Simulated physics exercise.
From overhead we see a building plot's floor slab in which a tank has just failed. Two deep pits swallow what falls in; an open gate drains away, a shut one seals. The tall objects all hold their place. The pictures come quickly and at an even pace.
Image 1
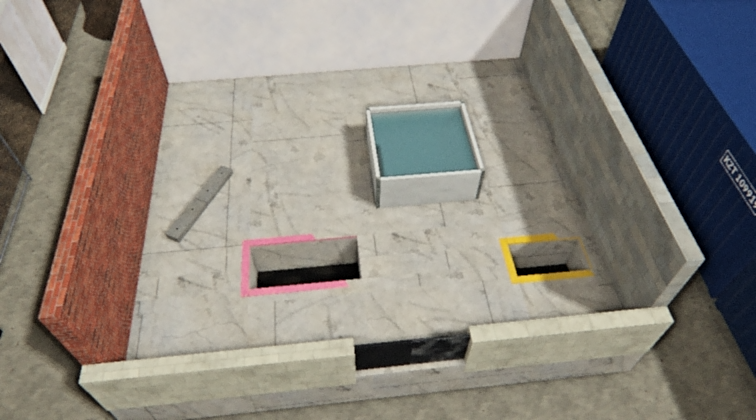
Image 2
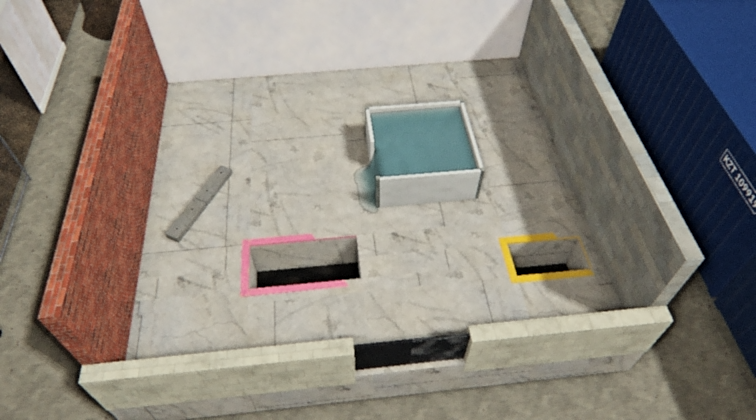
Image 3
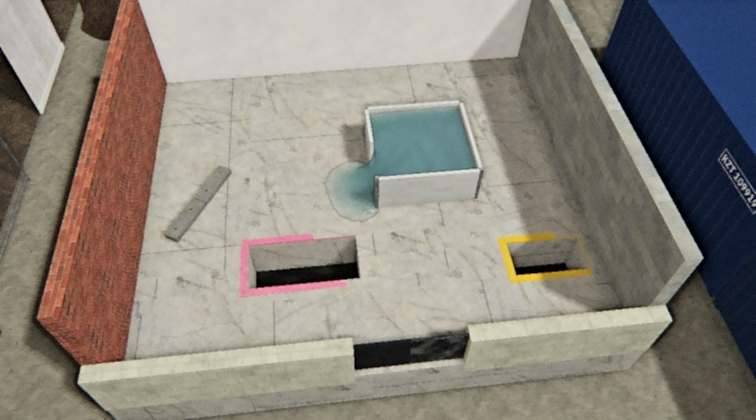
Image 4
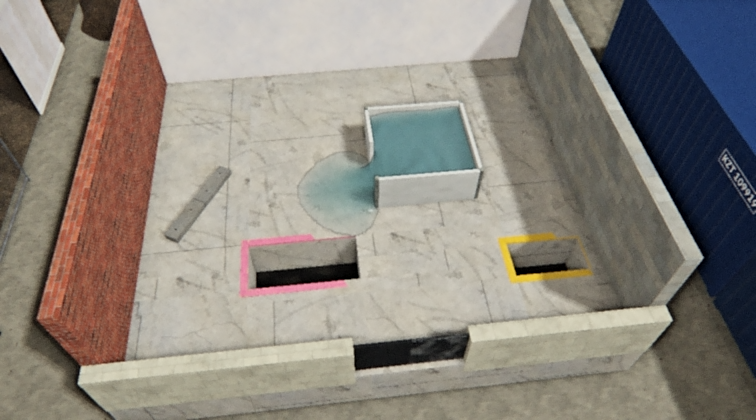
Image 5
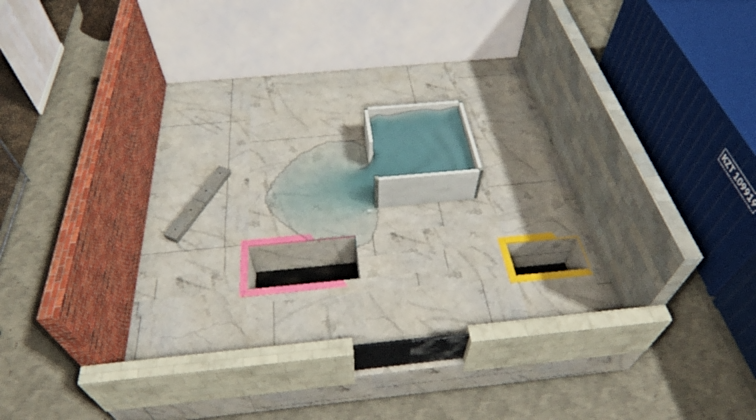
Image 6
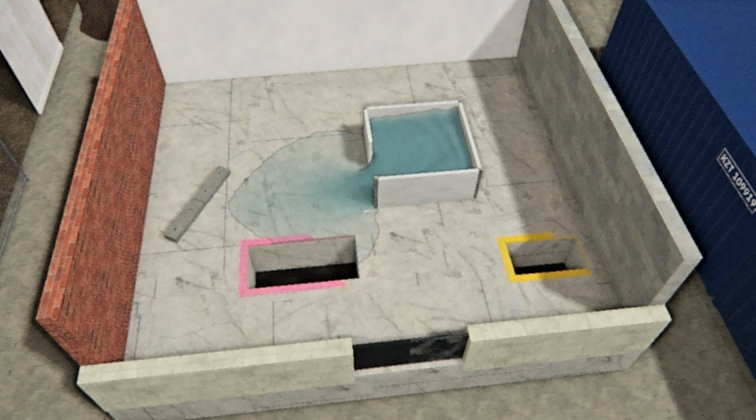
Walled building plot with two pits, water pouring from the left side of a white tank and spreading leftward across the slab.
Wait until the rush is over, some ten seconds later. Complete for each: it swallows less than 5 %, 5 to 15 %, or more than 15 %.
Completed: The gate swallows less than 5 %; the pink pit swallows more than 15 %; the yellow pit swallows less than 5 %.
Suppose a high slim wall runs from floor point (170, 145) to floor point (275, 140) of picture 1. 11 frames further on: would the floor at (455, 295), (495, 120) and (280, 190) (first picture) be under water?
In the order given, the spots are spared, spared and swamped.
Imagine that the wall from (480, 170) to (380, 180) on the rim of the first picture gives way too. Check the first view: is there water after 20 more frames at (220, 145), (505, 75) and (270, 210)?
Point 1: Unwetted; point 2: Unwetted; point 3: Unwetted.
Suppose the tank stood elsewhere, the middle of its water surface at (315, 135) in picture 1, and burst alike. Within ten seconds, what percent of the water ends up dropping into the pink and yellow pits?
The pink pit ends up with 6 per cent and the yellow pit with 8 per cent.
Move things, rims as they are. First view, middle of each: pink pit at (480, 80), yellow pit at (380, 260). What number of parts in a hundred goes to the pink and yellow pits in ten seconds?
Percentages by pit: Pink at 0, yellow at 8.
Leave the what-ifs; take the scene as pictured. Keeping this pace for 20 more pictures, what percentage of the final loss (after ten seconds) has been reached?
I'd put it at 50 per cent.
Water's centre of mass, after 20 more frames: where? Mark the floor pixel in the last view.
Close to pixel (299, 192).
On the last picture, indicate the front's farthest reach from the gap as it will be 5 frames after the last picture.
About at (139, 268).
A moment on, water covers 20 % of the floor; the gate 0 %, the pink pit 5 %, the yellow pit 0 %.
Next, water covers 30 % of the floor; the gate 0 %, the pink pit 11 %, the yellow pit 0 %.
Then, water covers 30 % of the floor; the gate 0 %, the pink pit 16 %, the yellow pit 0 %.
Later, water covers 55 % of the floor; the gate 0 %, the pink pit 23 %, the yellow pit 0 %.
In the end, water covers 75 % of the floor; the gate 0 %, the pink pit 30 %, the yellow pit 1 %.
